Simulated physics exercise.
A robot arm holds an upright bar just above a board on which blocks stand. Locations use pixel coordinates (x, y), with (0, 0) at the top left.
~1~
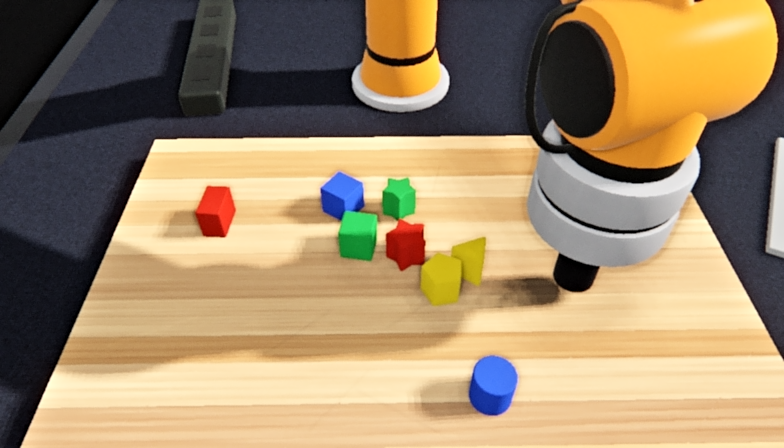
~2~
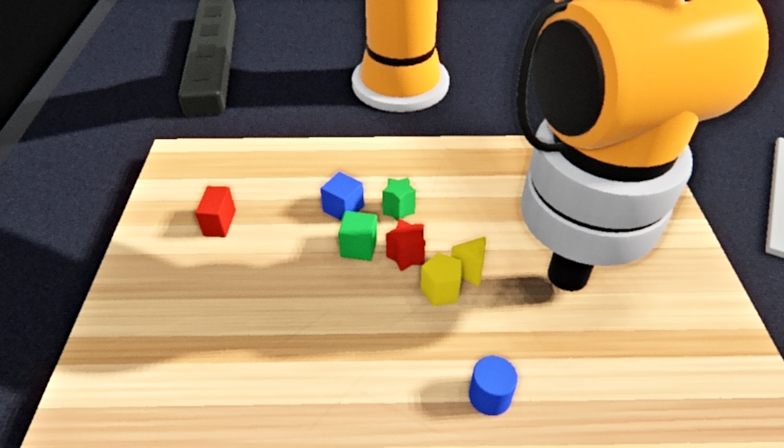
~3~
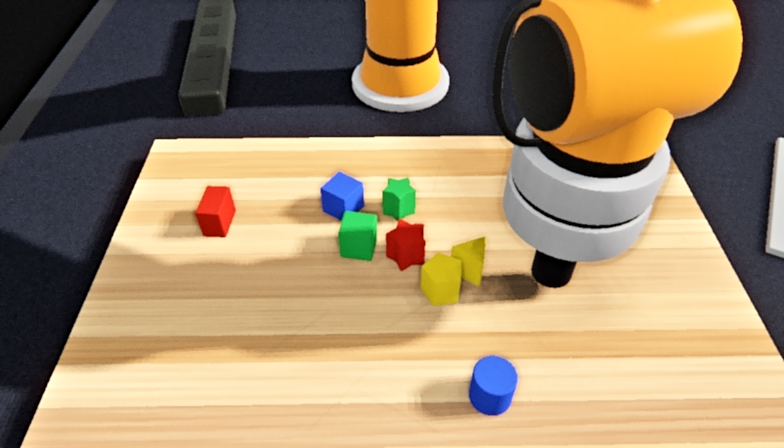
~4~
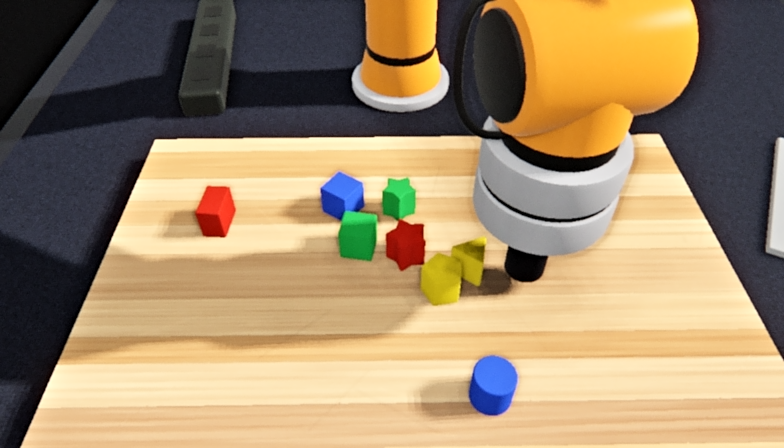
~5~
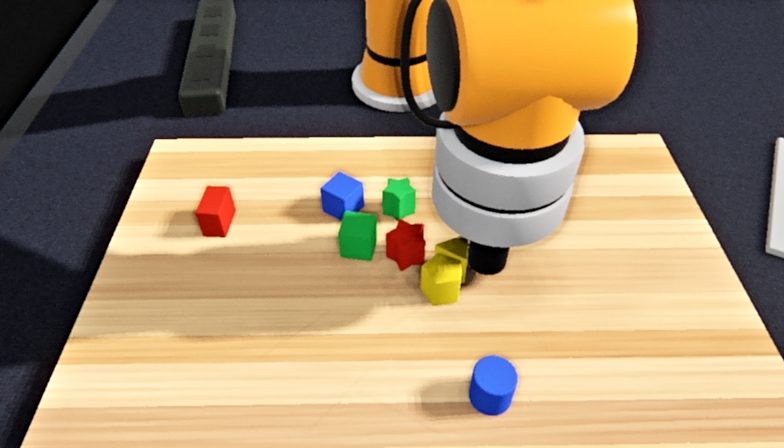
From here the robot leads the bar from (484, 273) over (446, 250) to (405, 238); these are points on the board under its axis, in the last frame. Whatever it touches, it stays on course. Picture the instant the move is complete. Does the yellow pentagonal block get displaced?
No, it doesn't check out.
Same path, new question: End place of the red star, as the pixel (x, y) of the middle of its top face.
Somewhere near (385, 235).
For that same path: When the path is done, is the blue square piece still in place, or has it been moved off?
It gets no push and keeps its place.
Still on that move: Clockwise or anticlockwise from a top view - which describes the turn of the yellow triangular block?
Counterclockwise rotation.
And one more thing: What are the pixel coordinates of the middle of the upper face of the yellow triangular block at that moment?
At the end it should sit near (417, 243).
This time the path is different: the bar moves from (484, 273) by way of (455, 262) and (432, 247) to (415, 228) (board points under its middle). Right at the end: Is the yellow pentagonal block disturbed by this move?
It will be resting on its spot.
The first path, step by step. Halfway along, bar at (447, 238); red star at (398, 232), turned 25° clockwise; yellow triangular block at (425, 241), turned 40° anticlockwise.
At the end, bar at (405, 226); blue square piece in place; green square piece at (350, 224), turned 15° clockwise; red star at (385, 235), turned 20° clockwise; yellow pentagonal block in place; yellow triangular block at (417, 243), turned 65° anticlockwise.
